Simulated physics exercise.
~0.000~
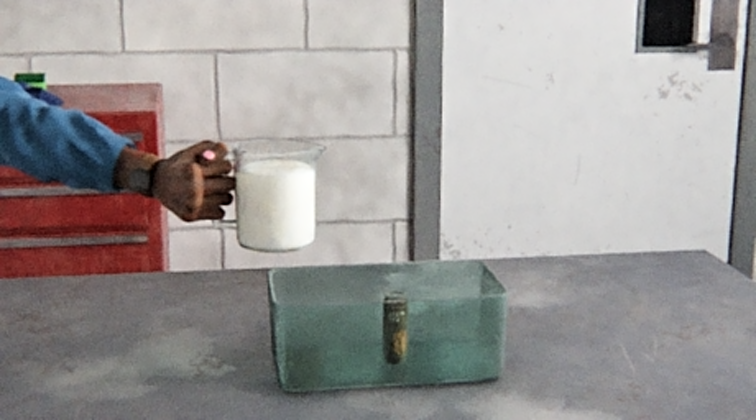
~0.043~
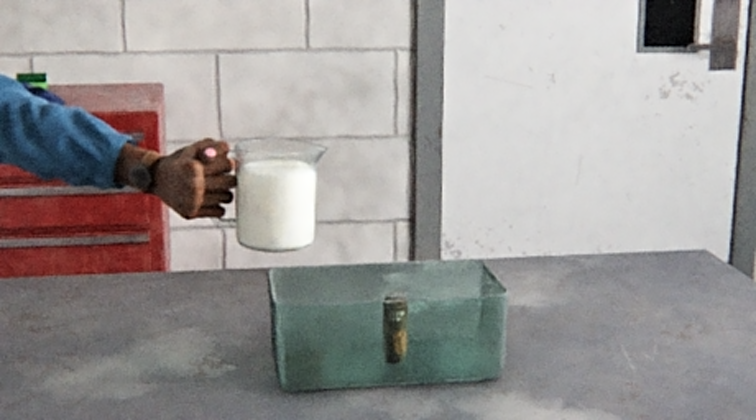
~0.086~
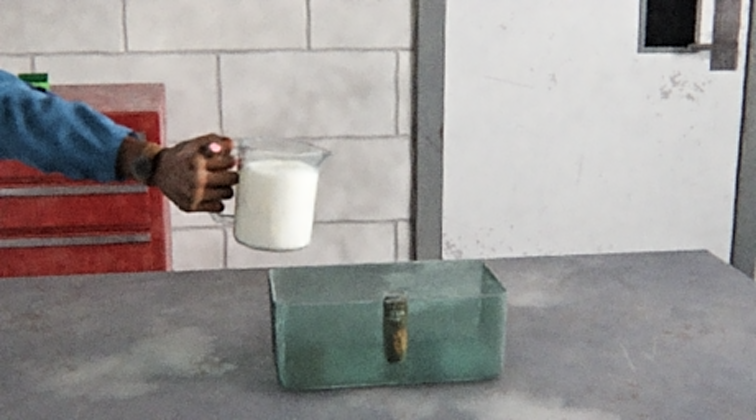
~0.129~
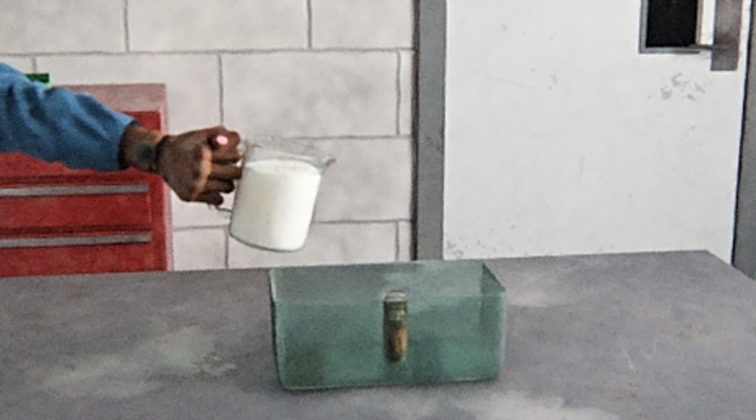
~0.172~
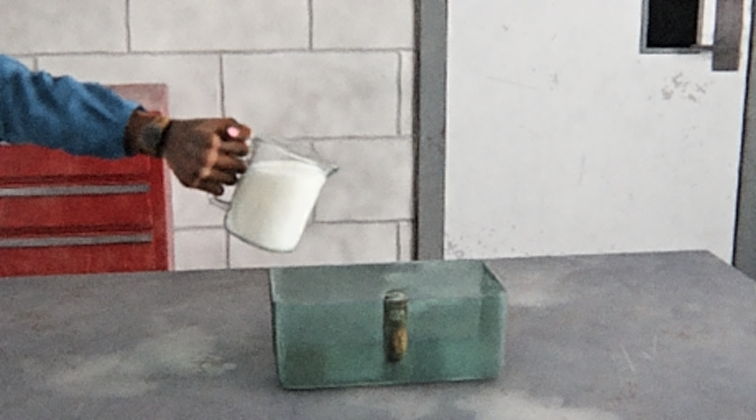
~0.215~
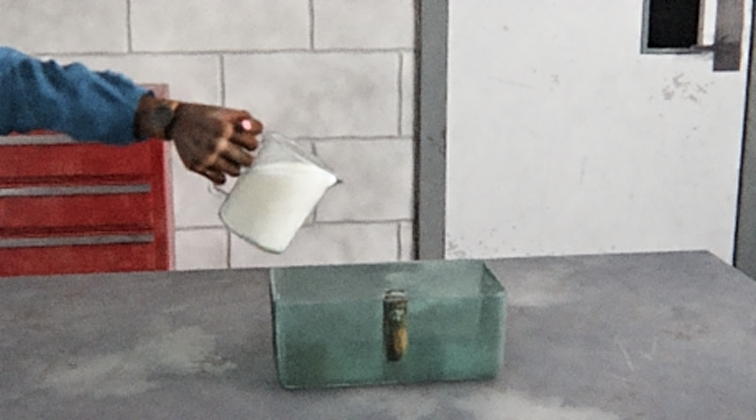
A dark-skinned hand in a blue sleeve, reaching in from the left, holds a clear jug of white milk almost upright, then smoothly tilts it rightward until the milk nears the lip. Below it, on a mottled grey tabletop, sits a greenish see-through oblong basin with a small brownish upright object at its middle. The steady, side-on view shows red drawers, a pale block wall and a white door behind.
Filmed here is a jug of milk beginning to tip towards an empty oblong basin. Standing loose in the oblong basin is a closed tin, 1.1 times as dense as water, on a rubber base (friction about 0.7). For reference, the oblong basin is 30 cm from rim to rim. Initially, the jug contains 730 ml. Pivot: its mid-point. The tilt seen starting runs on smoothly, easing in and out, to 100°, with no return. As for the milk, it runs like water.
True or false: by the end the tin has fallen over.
True.
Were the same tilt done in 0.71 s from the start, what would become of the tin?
Result: Tin tipped over.
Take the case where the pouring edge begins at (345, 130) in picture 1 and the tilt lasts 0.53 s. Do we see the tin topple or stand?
After that, the tin stays vertical.
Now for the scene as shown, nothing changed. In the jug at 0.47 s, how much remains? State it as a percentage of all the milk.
66 %.
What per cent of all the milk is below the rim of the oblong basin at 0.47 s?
About 12 per cent.
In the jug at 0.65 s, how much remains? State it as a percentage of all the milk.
24 per cent or so.
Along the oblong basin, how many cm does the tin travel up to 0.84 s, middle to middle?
About 8 cm.
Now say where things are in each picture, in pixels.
Tilt 0°; pouring edge (326, 147); surface from (236, 168) to (312, 166); the oblong basin's rim runs from (271, 288) to (495, 278); the tin's top is at (395, 298), in the first frame.
Tilt 2°; pouring edge (328, 148); surface from (237, 167) to (313, 166), in the second frame.
Tilt 6°; pouring edge (331, 152); surface from (240, 166) to (315, 167), in the third frame.
Tilt 13°; pouring edge (336, 159); surface from (242, 167) to (319, 168), in the fourth frame.
Tilt 22°; pouring edge (341, 168); surface from (240, 180) to (324, 169), in the fifth frame.
Tilt 33°; pouring edge (344, 181); surface from (235, 187) to (331, 174), in the sixth frame.
By 0.47 s the tilt is 94° and 66 per cent is still to pour; the tin stands where it began.
By 0.65 s the tilt is 100° and 25 per cent is still to pour; the tin leans 8°.
By 0.84 s the tilt is 100° and 8 per cent is still to pour; the tin lies on its side.
By 1.05 s the tilt is 100° and 2 per cent is still to pour; the tin lies on its side.
At rest the tin lies on its side.
